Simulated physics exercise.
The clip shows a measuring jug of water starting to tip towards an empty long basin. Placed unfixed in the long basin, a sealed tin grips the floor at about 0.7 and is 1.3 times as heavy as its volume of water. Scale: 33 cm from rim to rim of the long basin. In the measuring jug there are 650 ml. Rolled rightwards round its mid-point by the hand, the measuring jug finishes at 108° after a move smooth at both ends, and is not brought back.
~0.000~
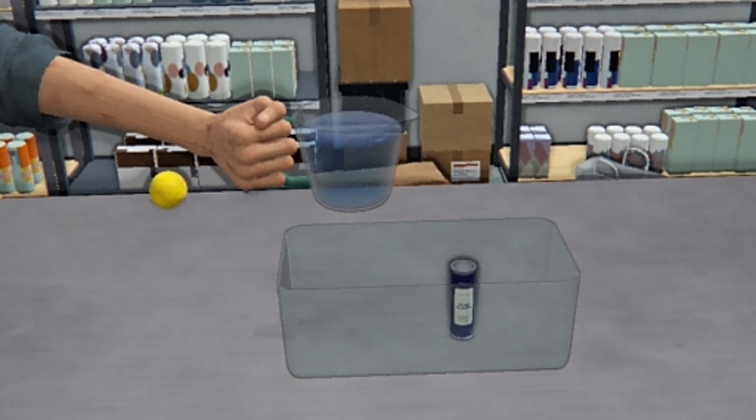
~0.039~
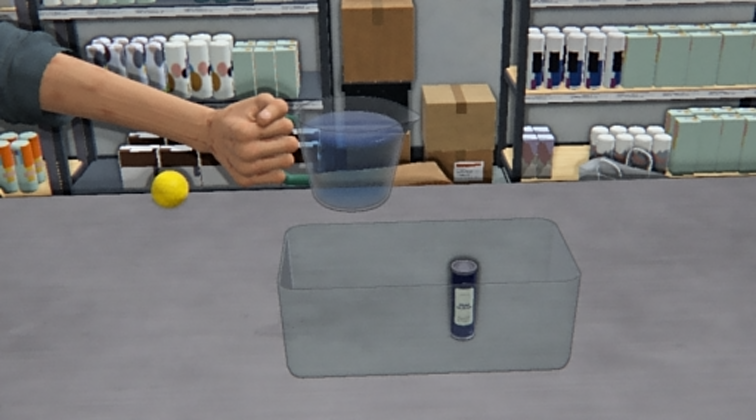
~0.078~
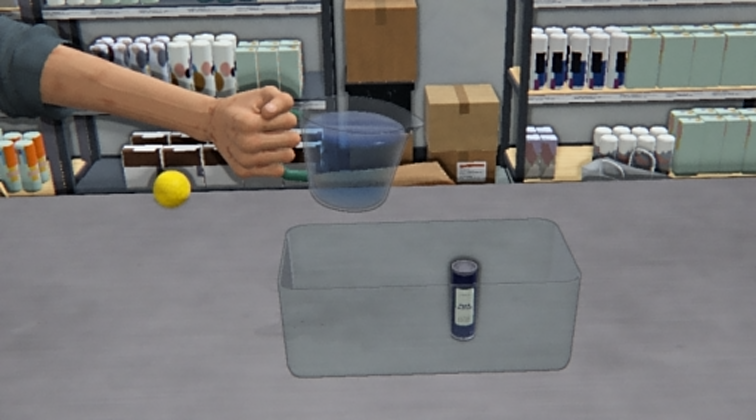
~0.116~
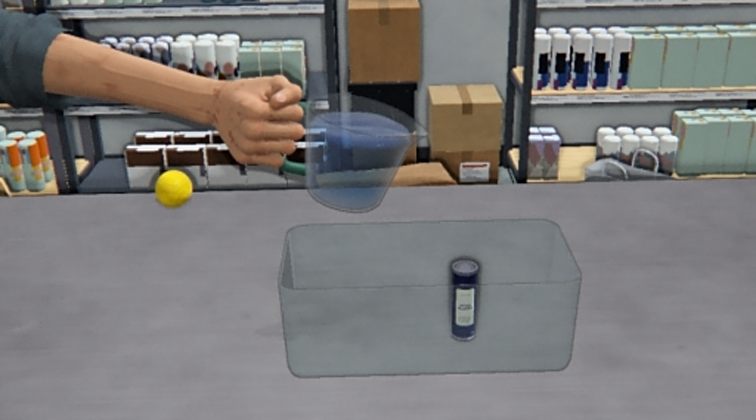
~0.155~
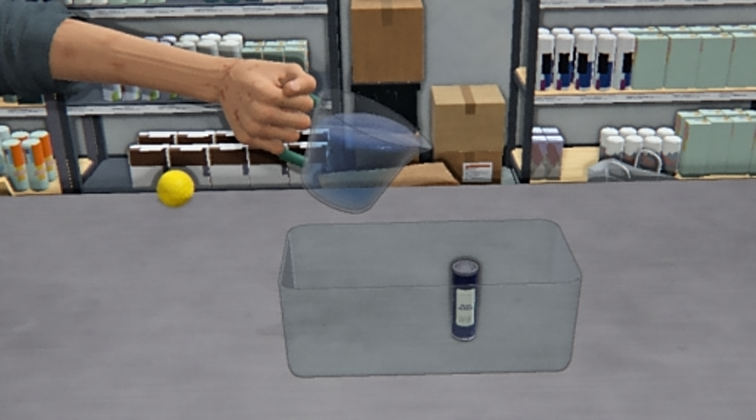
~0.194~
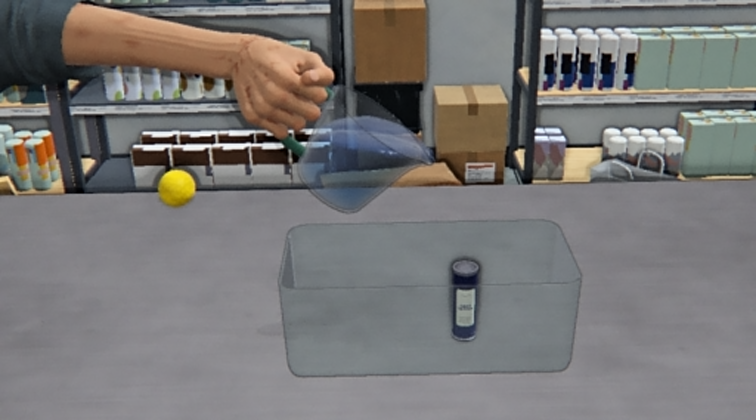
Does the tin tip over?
It tips over.
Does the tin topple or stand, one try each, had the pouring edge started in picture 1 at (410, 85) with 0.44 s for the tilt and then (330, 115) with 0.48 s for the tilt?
Try 1: Tipped over; try 2: Still standing.
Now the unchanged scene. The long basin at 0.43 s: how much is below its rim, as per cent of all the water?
I reckon close to 46 percent of it.
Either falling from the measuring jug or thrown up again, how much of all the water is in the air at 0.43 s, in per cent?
Near 24 per cent of it all.
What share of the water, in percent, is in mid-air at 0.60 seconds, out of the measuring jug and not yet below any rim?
About 4 per cent.
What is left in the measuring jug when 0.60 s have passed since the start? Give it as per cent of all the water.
About 3 per cent.
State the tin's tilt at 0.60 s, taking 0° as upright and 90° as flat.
The tilt comes to near 15°.
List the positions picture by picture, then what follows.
Tilt 0°; pouring edge (419, 113); surface from (299, 127) to (402, 124); the long basin's rim runs from (282, 257) to (566, 248); the tin's top is at (463, 269), in the first picture.
Tilt 2°; pouring edge (421, 116); surface from (301, 126) to (404, 125), in the second picture.
Tilt 7°; pouring edge (425, 122); surface from (304, 123) to (406, 128), in the third picture.
Tilt 15°; pouring edge (429, 132); surface from (309, 122) to (412, 132), in the fourth picture.
Tilt 25°; pouring edge (433, 146); surface from (313, 125) to (423, 138), in the fifth picture.
Tilt 38°; pouring edge (433, 162); surface from (310, 137) to (420, 150); 2 per cent is over the edge, in the sixth picture.
Then, 0.43 s in, the tilt is 105° and 29 per cent is still to pour; the tin stands where it began.
Then, 0.60 s in, the tilt is 108° and 3 per cent is still to pour; the tin leans 14°.
Then, 0.78 s in, the tilt is 108° and 0 per cent is still to pour; the tin lies on its side.
Then, 0.98 s in, the tilt is 108° and 0 per cent is still to pour; the tin lies on its side.
Finally, the tin lies on its side.
